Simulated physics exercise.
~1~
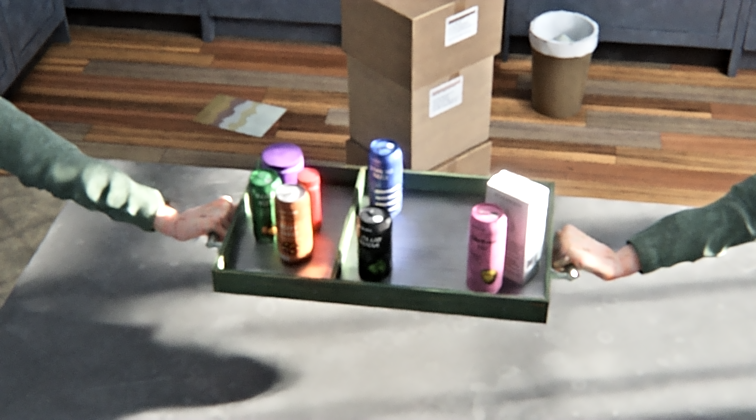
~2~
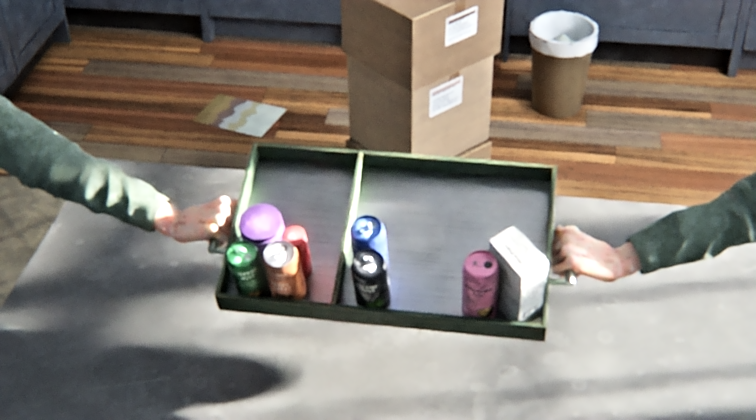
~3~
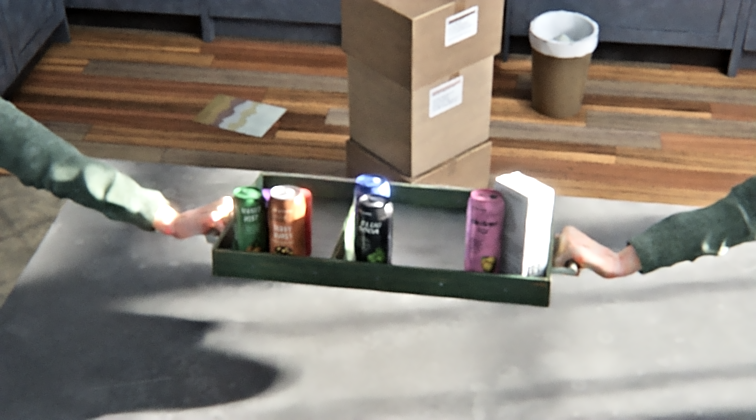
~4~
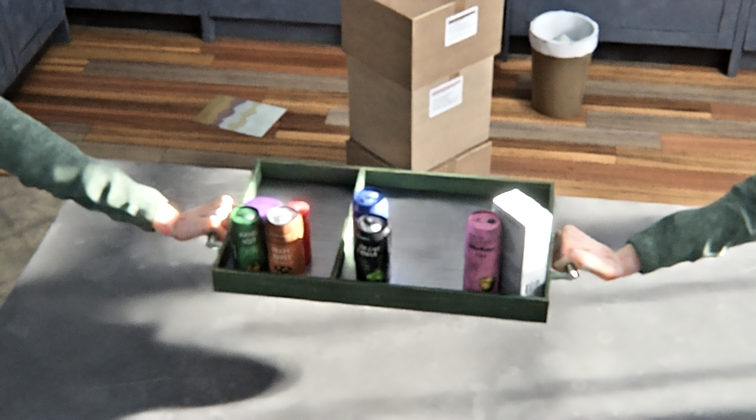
A green divided tray held by two hands tips its near edge down, and the cans, purple jar, red shaker and white packet lean and gather toward the near side; it then tilts back the other way and levels, with everything still upright.
